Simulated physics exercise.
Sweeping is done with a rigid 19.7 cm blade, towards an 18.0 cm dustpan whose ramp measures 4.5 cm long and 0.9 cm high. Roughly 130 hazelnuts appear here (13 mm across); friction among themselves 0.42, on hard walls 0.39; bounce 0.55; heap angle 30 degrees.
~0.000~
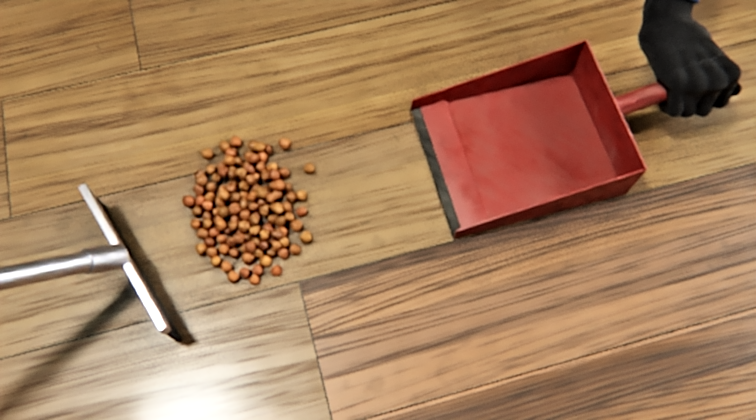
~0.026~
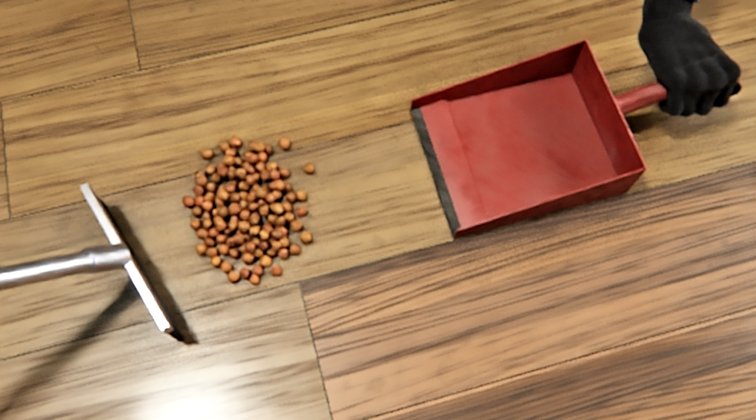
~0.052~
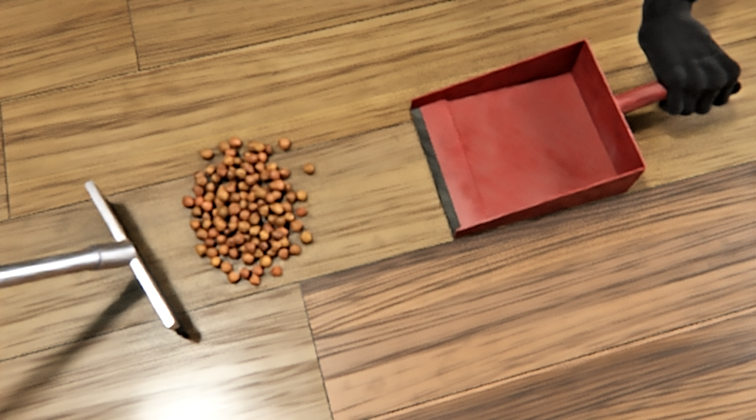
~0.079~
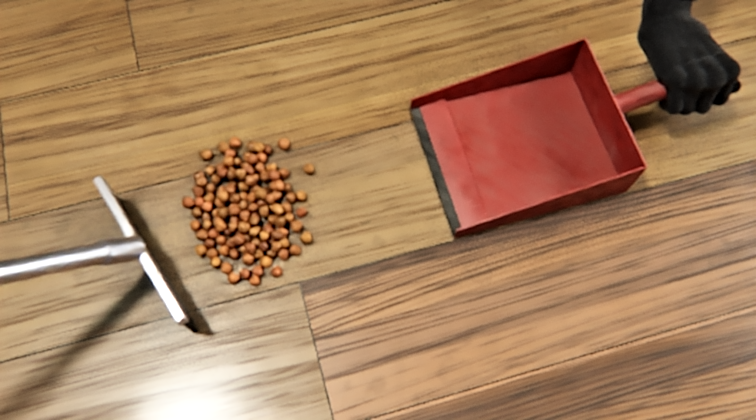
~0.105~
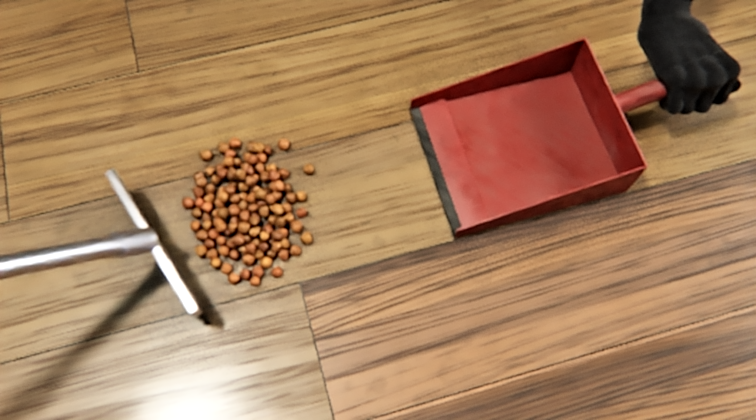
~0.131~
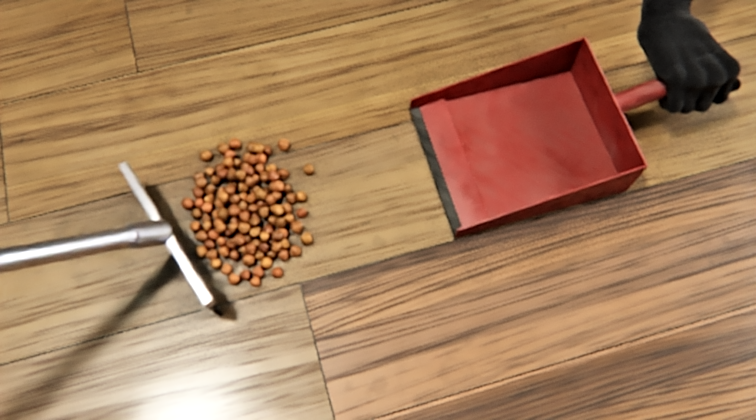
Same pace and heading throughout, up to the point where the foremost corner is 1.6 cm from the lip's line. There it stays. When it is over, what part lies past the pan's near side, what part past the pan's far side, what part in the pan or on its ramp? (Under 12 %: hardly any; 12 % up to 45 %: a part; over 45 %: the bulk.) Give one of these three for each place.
Near side: Hardly any; far side: The bulk; pan: A part.
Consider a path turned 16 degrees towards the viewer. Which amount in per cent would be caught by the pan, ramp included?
Roughly 20 per cent.
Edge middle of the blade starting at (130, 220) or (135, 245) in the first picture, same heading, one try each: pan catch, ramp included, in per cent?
Some 5 and 15 per cent.
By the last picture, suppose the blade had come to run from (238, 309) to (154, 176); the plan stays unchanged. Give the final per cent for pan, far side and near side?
Pan 35; far 40; near 5.
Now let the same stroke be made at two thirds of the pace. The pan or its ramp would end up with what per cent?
It would be around 10 per cent.
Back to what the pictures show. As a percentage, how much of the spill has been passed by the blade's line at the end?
I'd say close to 15 per cent.
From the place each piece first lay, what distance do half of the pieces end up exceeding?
The figure is about 28 cm.
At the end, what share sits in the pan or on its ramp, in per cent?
Estimate: Close to 20 %.
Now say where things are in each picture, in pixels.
Blade from (165, 329) to (87, 192), moved 0.0 cm, 0 of the pieces shifted so far; middle of the pieces at (243, 204); pan at (531, 147), in the first picture.
Blade from (167, 328) to (89, 191), moved 0.2 cm, 0 of the pieces shifted so far; middle of the pieces at (243, 204), in the second picture.
Blade from (173, 325) to (94, 189), moved 0.9 cm, 0 of the pieces shifted so far; middle of the pieces at (243, 204), in the third picture.
Blade from (182, 319) to (102, 184), moved 2.0 cm, 0 of the pieces shifted so far; middle of the pieces at (242, 205), in the fourth picture.
Blade from (195, 311) to (114, 177), moved 3.6 cm, 0 of the pieces shifted so far; middle of the pieces at (242, 205), in the fifth picture.
Blade from (209, 302) to (127, 170), moved 5.3 cm, 0 of the pieces shifted so far; middle of the pieces at (242, 206); pan at (530, 145). Its pace works out near 0.65 m/s, heading 22 degrees away from the viewer's side, in the sixth picture.
After 0.35 s, middle of the blade 18 cm from the lip; 0 % over the lip, far side 20 %, near side 5 %.
Then, at 0.50 s, middle of the blade 9 cm from the lip; 0 % over the lip, far side 40 %, near side 5 %.
Then, at 0.77 s, middle of the blade 5 cm from the lip; 25 % over the lip, far side 50 %, near side 5 %.
By 1.6 s all is still; near side 5 %, far side 50 %, pan 20 %, in front of the lip or behind the blade 20 %.
